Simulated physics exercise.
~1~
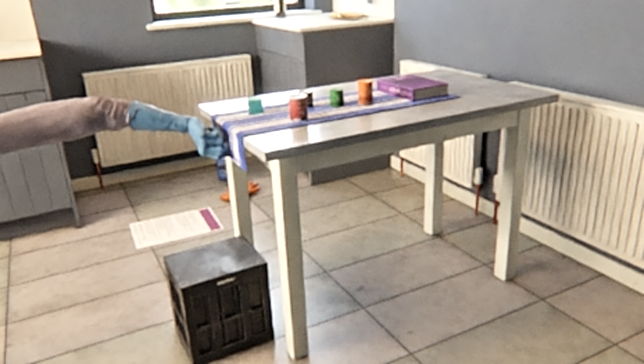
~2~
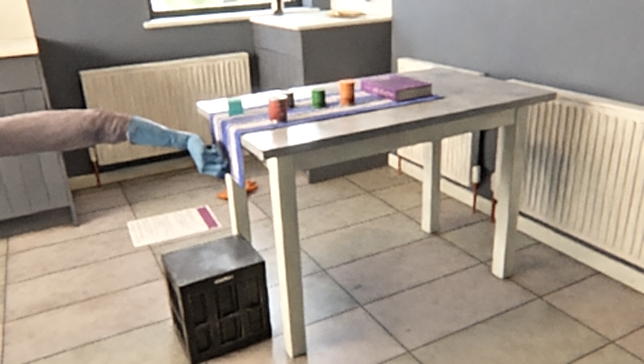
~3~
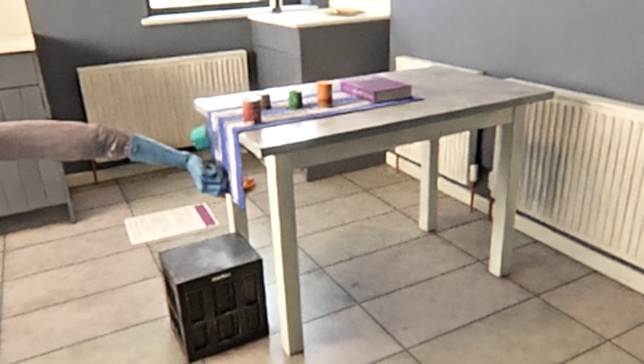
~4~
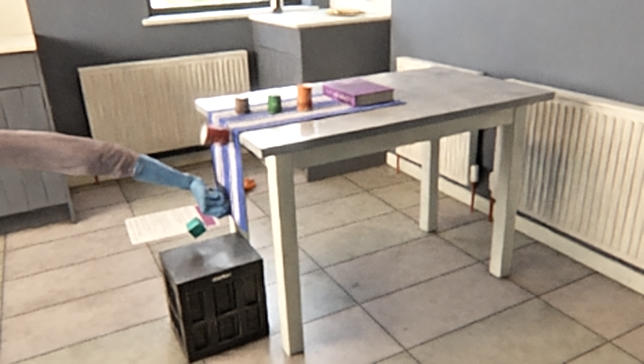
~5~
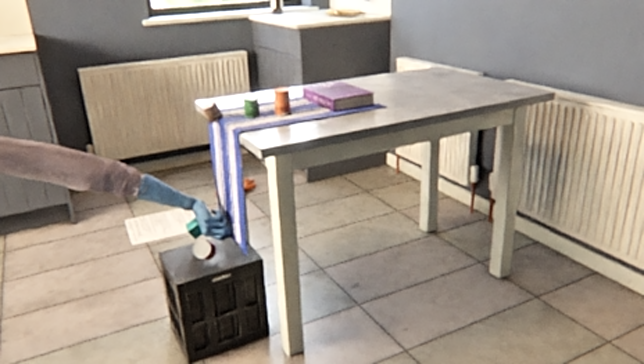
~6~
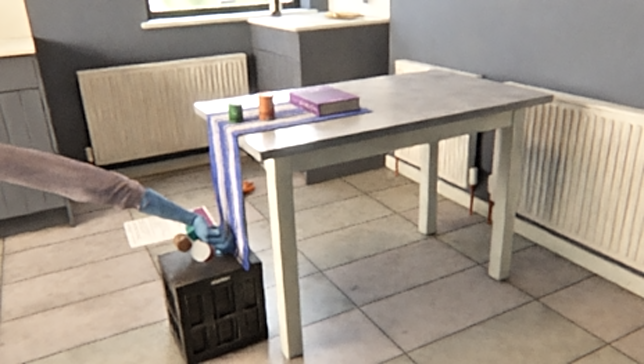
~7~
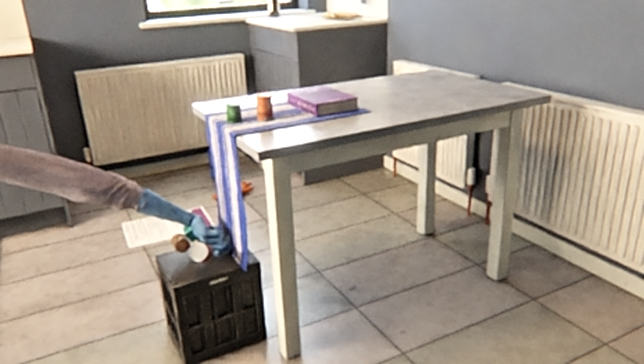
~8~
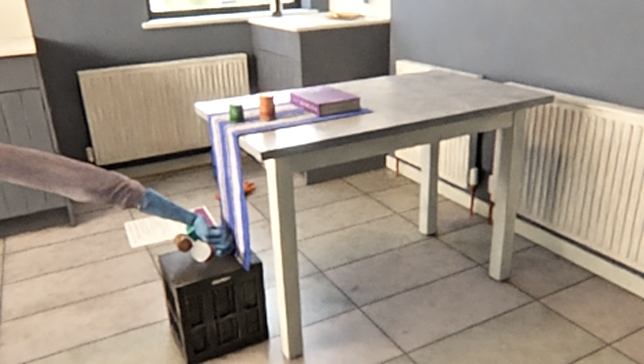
In a kitchen, a gloved hand drew a striped blue tablecloth down over a table's left edge, tipping off a turquoise cube, then a red can, then a brown pot onto the black crate, and stopped with a green pot, an orange one and a purple book still on top.
